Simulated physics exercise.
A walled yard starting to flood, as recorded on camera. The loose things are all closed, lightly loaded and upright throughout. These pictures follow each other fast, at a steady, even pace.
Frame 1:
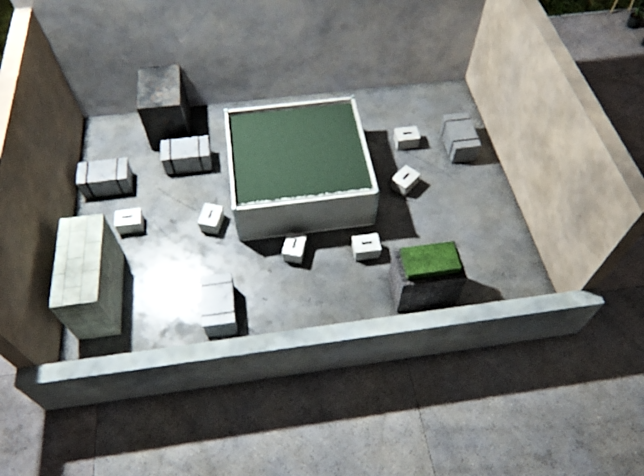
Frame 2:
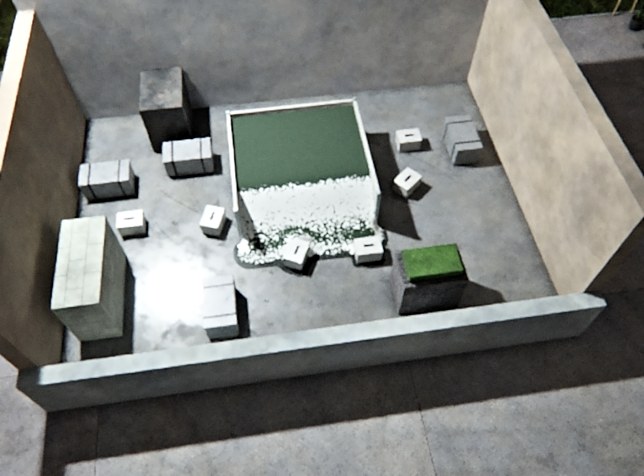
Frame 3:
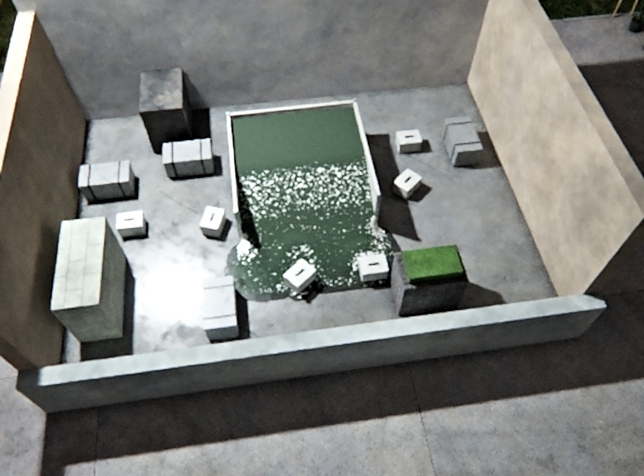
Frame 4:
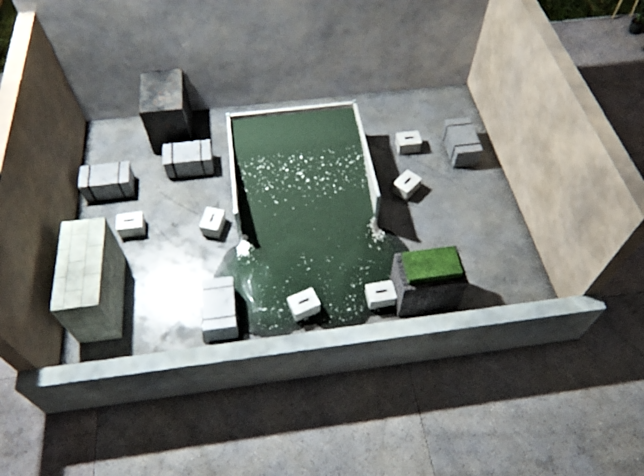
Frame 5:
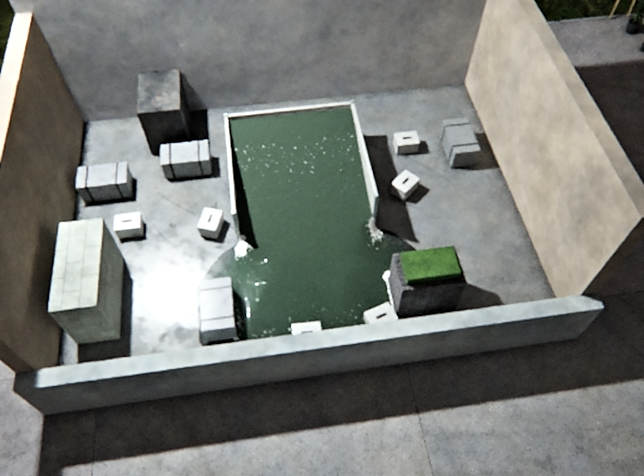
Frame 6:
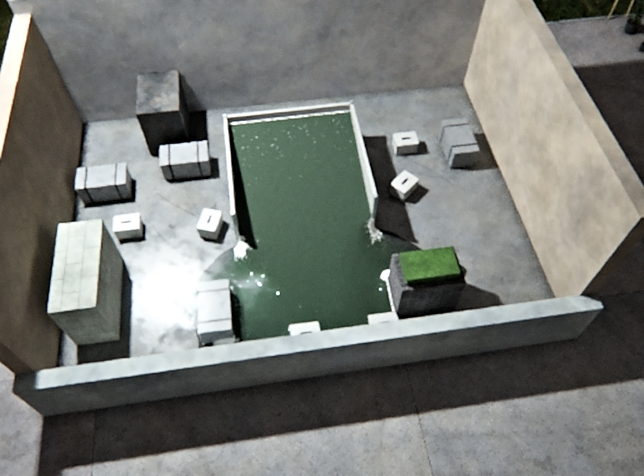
Green water pouring from the front of a square tank, spreading across a walled yard and pushing two small white boxes toward the low near wall.
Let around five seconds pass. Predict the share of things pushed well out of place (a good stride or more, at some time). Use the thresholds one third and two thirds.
I'd put it at two thirds or higher.
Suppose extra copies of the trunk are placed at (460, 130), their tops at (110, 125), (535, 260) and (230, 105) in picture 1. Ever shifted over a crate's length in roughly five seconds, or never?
One by one: Hardly budges; knocked well away; hardly budges.
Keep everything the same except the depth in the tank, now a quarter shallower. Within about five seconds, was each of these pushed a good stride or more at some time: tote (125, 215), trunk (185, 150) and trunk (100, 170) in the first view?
Taking each in turn, the answer is did it, came up short, did it.
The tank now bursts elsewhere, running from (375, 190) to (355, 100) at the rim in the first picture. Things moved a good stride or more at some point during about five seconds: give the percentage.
About 60 %.
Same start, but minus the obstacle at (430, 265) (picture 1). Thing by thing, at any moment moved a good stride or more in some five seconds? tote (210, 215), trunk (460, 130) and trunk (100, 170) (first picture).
Each in the order asked: Moved little if at all; got moved a good way; got moved a good way.
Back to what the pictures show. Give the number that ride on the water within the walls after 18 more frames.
The answer would be 4.
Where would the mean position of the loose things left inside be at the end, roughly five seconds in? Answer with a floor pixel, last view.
Centre of the remaining clutter: Around (273, 194).
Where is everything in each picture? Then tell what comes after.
In the first picture, a tote at (294, 244) rests on the ground; a tote at (367, 243), on the bottom; 0 of 10 have shifted.
In the second picture, a tote at (297, 250) rests on the ground, close to its start; a tote at (368, 245) rests on the ground; 1 of 10 have shifted.
In the third picture, a tote at (300, 273), on the bottom, a stride from its start; a tote at (374, 264), on the bottom, a stride from its start; 2 of 10 have shifted.
In the fourth picture, a tote at (304, 301) rests on the ground, a stride from its start; a tote at (381, 291), on the bottom, a stride from its start; 2 of 10 have shifted.
In the fifth picture, a tote at (307, 333), on the bottom, a stride from its start; a tote at (381, 316) rests on the ground, a stride from its start; 2 of 10 have shifted.
In the sixth picture, a tote at (306, 333) floats, a stride from its start; a tote at (384, 323), afloat, a stride from its start; 2 of 10 have shifted.
A moment on, 2 of 10 are well off their spots; 2 afloat.
Next, 3 of 10 are well off their spots; 3 afloat.
Later, 5 of 10 are well off their spots; 4 afloat.
In the end, 7 of 10 are well off their spots, and 7 have been at some point; 5 afloat.
